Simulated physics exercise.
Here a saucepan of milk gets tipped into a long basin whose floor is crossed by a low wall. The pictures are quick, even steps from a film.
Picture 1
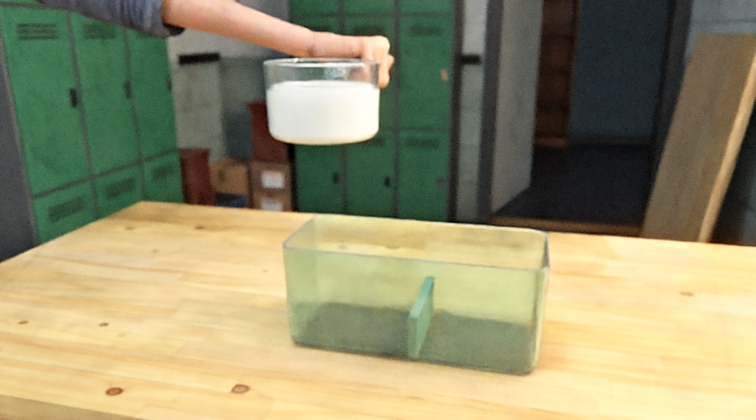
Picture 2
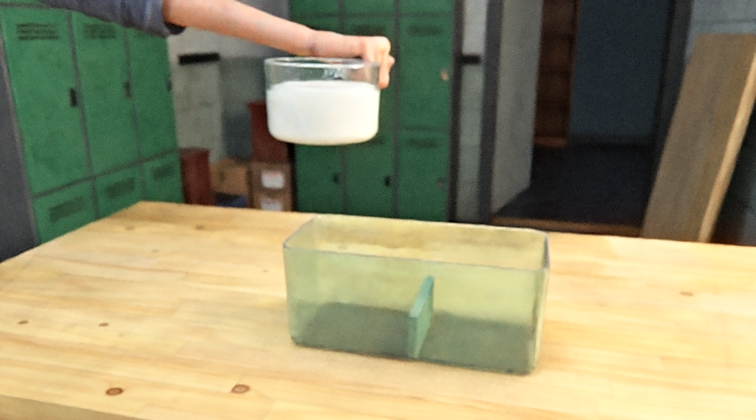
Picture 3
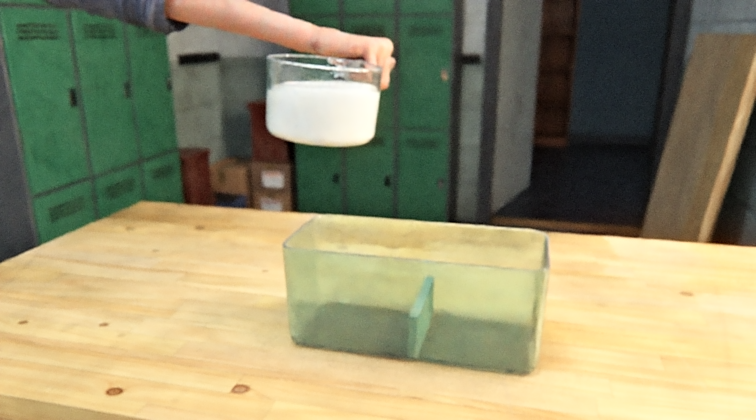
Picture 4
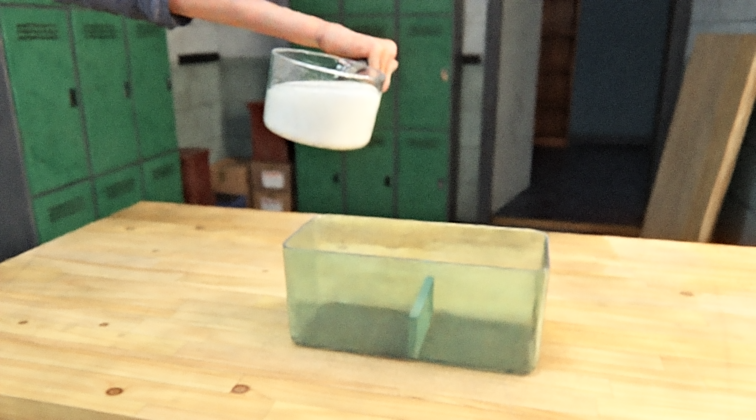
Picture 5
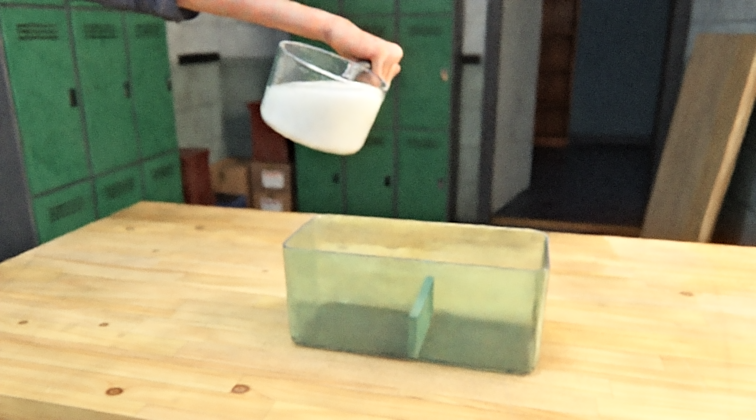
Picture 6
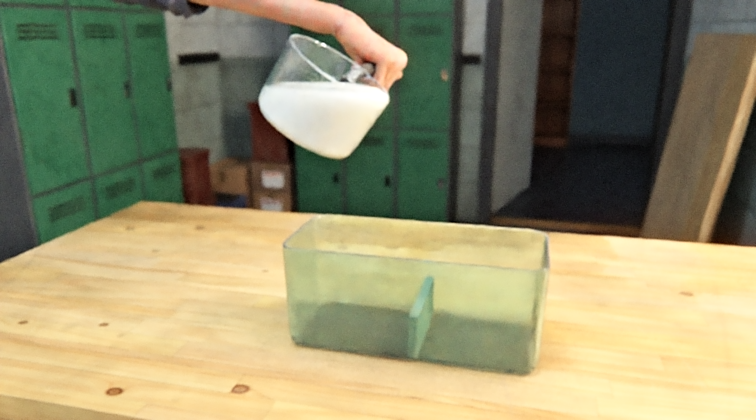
The clip shows a hand holding a clear glass container of white liquid above a long, greenish transparent basin with a low divider on a wooden table, first nearly level, then tilting it steadily down toward the right.
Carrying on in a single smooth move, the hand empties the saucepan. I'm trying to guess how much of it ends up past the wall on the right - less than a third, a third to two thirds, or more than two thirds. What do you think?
The share right of the wall is going to reach a third without passing two thirds.
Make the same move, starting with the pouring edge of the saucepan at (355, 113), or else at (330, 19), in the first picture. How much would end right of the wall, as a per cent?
Result, first then second: About 5 % and about 5 %.
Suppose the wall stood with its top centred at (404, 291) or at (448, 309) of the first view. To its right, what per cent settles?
The first placement leaves close to 90 per cent, the second close to 20 per cent.
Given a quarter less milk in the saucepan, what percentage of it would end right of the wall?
40 %.
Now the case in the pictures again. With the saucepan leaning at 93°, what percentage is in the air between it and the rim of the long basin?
45 per cent.
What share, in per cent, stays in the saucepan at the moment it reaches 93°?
Near 40 percent is still in there.
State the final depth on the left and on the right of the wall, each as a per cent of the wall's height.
Left side: Approx. 30 %; right side: Approx. 40 %.
A moment on, the tilt is 93° and 42 per cent is still to pour, 2 is left of the wall and 12 right of it.
Next, the tilt is 106° and 9 per cent is still to pour, 21 is left of the wall and 58 right of it.
Then the tilt is 106° and 1 per cent is still to pour, 38 is left of the wall and 57 right of it.
Later the tilt is 106° and 0 per cent is still to pour, 42 is left of the wall and 57 right of it.
Finally, 42 per cent lies left of the wall, 57 right of it and 1 outside.
